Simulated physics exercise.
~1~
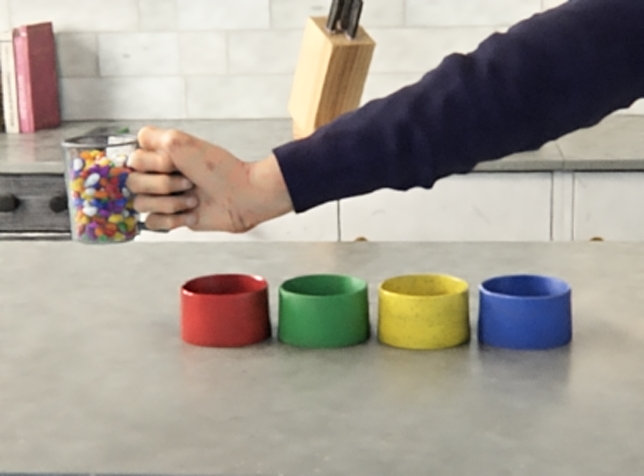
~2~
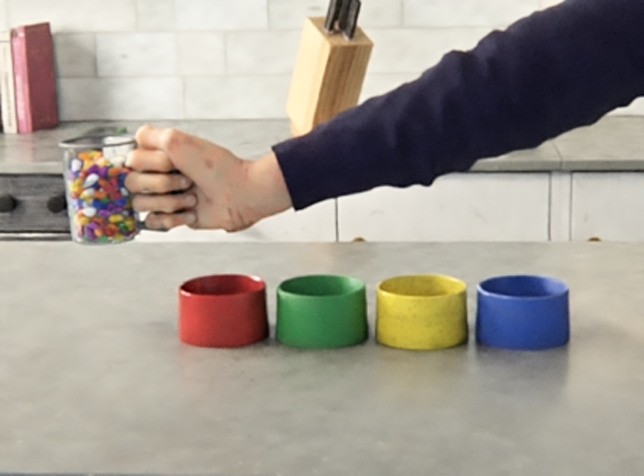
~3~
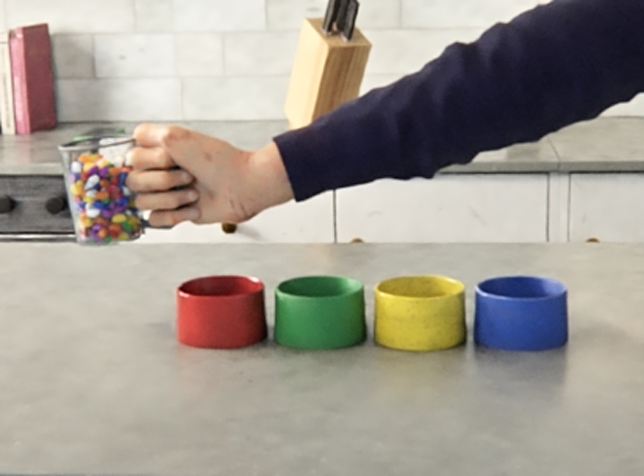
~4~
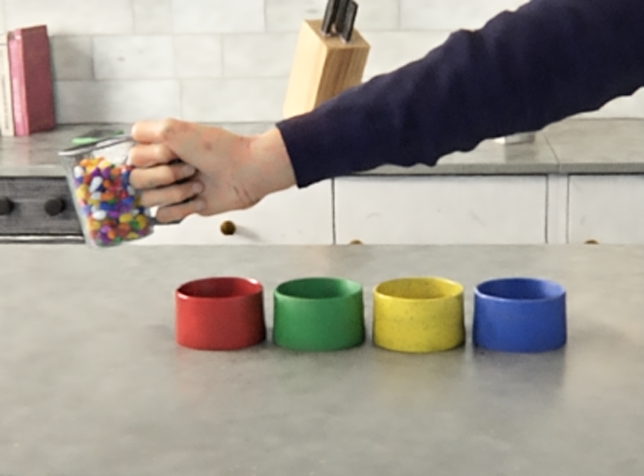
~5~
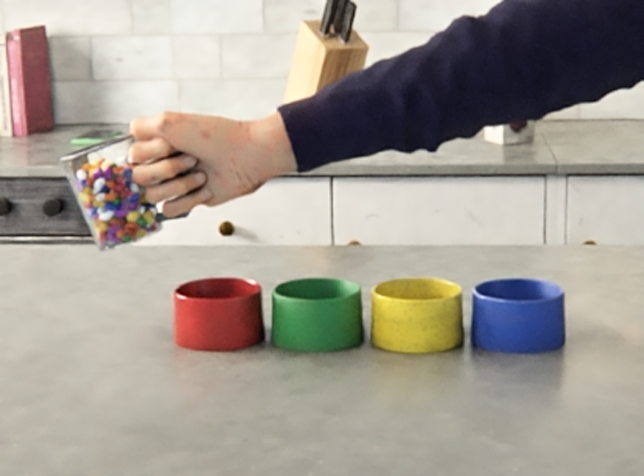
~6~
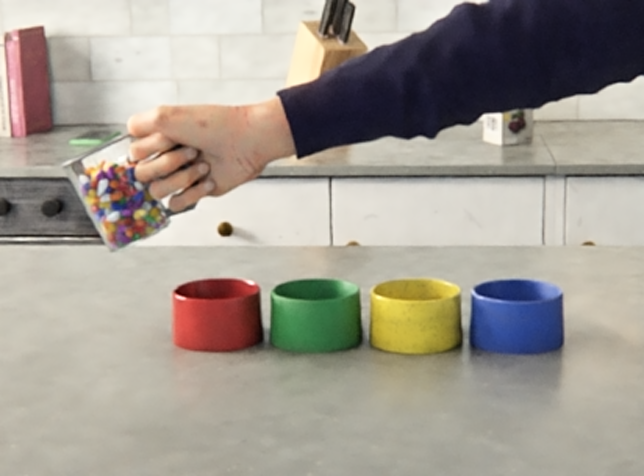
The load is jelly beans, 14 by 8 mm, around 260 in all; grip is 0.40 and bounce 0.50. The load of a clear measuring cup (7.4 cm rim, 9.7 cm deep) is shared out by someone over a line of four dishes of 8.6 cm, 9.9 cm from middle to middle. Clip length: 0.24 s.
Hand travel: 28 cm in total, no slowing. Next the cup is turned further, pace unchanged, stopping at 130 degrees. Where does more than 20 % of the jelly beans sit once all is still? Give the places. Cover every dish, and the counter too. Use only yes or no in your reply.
Red dish: Yes; blue dish: No; green dish: No; yellow dish: No; counter: Yes.
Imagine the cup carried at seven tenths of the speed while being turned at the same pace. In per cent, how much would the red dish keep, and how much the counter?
Shares: Red 0, counter 100.
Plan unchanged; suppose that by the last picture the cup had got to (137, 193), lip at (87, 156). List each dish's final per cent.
Dish by dish: Red 0 per cent, blue 0 per cent, green 100 per cent, yellow 0 per cent.
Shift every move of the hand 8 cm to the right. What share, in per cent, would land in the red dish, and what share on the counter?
Red 40; counter 30.
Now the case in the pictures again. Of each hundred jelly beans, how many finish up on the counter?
Some 40 in a hundred.
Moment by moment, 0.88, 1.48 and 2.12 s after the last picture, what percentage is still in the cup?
First 20, then 0, then 0 per cent.
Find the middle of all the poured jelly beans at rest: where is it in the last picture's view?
Somewhere near (198, 328) in the last picture.
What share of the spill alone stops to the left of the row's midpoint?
Around 100 per cent of it.
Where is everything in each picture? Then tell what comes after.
Cup at (104, 189), tilt 0 degrees, lip at (64, 141), moved 0.0 cm; middle of the pieces at (106, 202); red dish at (225, 285); green dish at (323, 286); yellow dish at (423, 286); blue dish at (525, 286), in the first frame.
Cup at (103, 190), tilt 1 degrees, lip at (62, 142), moved 0.1 cm; middle of the pieces at (105, 202), in the second frame.
Cup at (105, 191), tilt 5 degrees, lip at (61, 146), moved 0.5 cm; middle of the pieces at (108, 203), in the third frame.
Cup at (110, 192), tilt 11 degrees, lip at (62, 152), moved 1.1 cm; middle of the pieces at (114, 204), in the fourth frame.
Cup at (114, 193), tilt 17 degrees, lip at (63, 158), moved 1.7 cm; middle of the pieces at (120, 204), in the fifth frame.
Cup at (119, 193), tilt 24 degrees, lip at (65, 164), moved 2.4 cm; middle of the pieces at (126, 204); red dish at (217, 290); green dish at (315, 290); yellow dish at (416, 290); blue dish at (517, 291), in the sixth frame.
Then, 0.88 s after the last picture, tilt 130 degrees; cup holds 20 %, red 40 %.
Then, 1.48 s after the last picture, tilt 130 degrees; cup holds 0 %, red 60 %.
Then, 2.12 s after the last picture, tilt 130 degrees; cup holds 0 %, red 60 %.
In the end, red 60 %, blue 0 %, green 0 %, yellow 0 %, counter 40 %.
